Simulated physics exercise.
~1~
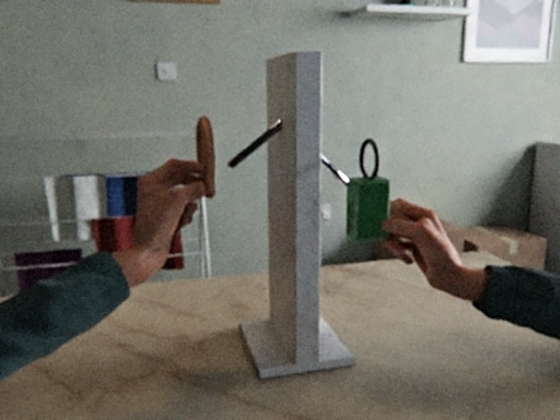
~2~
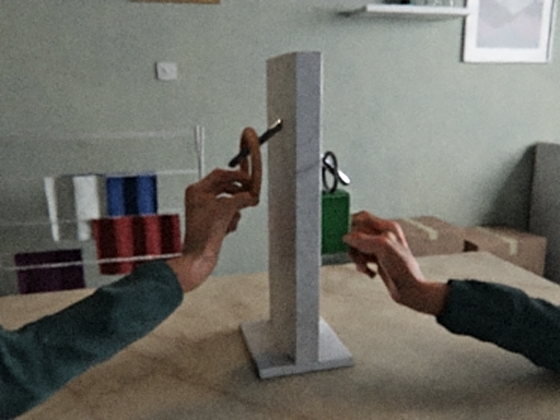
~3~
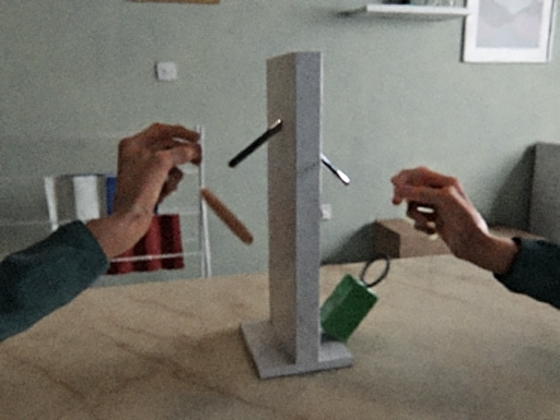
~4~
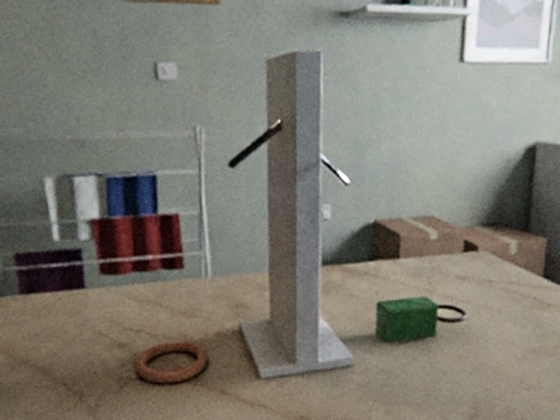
Two hands brought an orange ring and a green pouch with a loop toward the slanted pegs on either side of a gray stand, then let go and drew back, and both items fell and ended up lying on the table.
